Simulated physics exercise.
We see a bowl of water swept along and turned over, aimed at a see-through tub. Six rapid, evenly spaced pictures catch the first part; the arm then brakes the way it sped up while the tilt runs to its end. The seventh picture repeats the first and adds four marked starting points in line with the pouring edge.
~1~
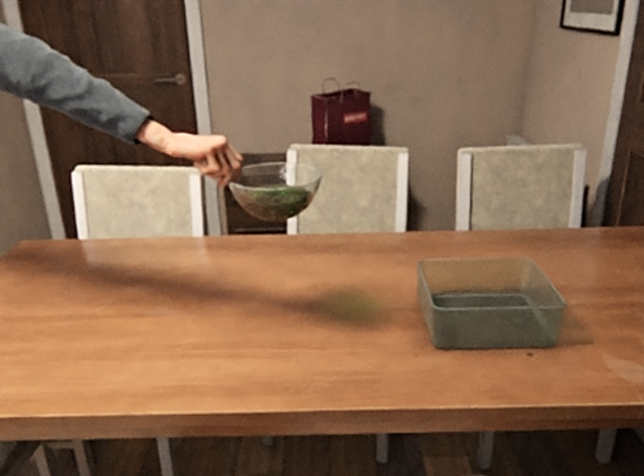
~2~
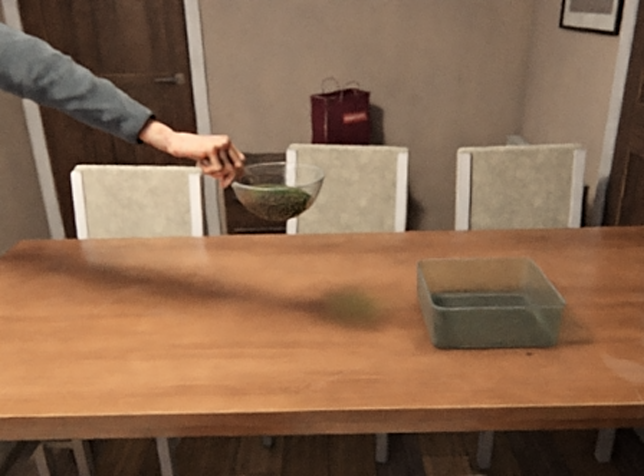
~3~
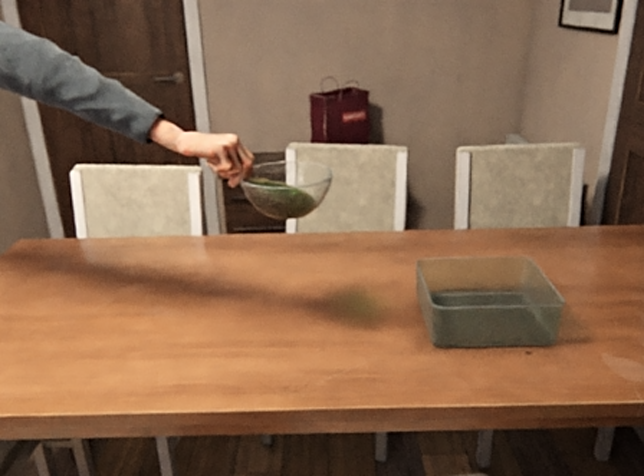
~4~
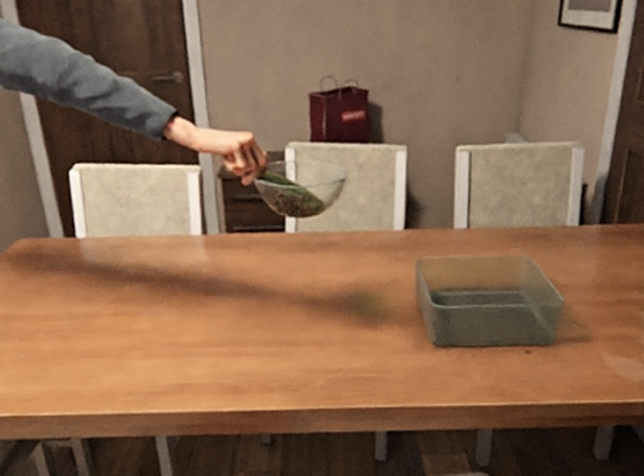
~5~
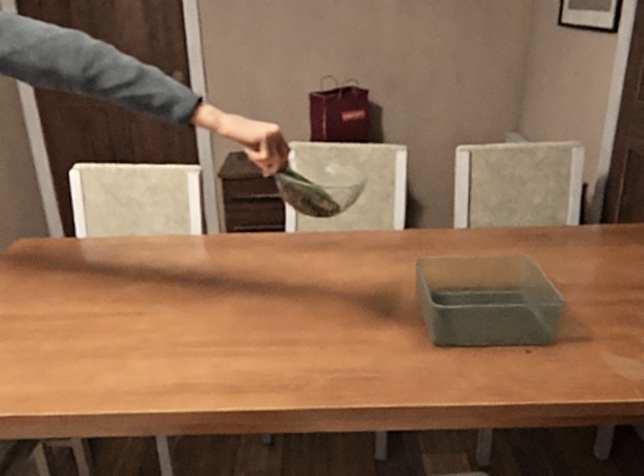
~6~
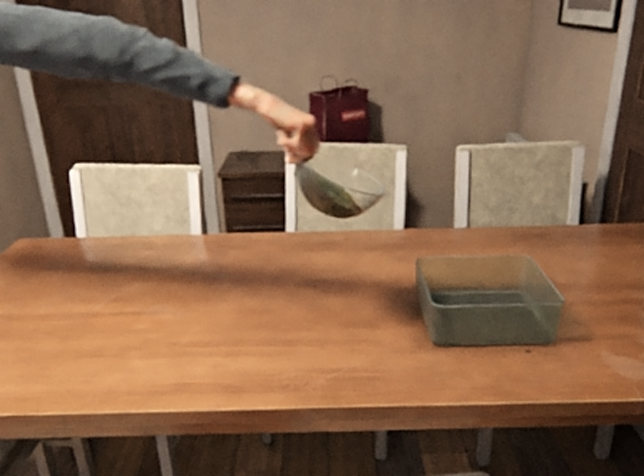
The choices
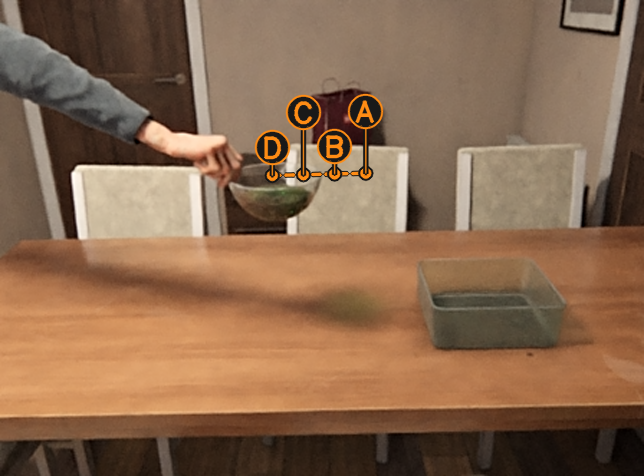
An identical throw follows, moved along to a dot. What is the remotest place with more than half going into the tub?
D will do.
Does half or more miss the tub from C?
No.
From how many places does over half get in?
All four.
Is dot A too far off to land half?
No.
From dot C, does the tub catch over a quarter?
Yes, clearly.
On the marked copy, A at (365, 173); B at (334, 174); C at (303, 174); D at (272, 175).
If A is chosen, about 63 % lands in the tub, 3 % falls short and 33 % goes beside or beyond.
If B is chosen, about 86 % lands in the tub, 9 % falls short and 5 % goes beside or beyond.
If C is chosen, about 74 % lands in the tub, 12 % falls short and 14 % goes beside or beyond.
If D is chosen, about 63 % lands in the tub, 25 % falls short and 12 % goes beside or beyond.
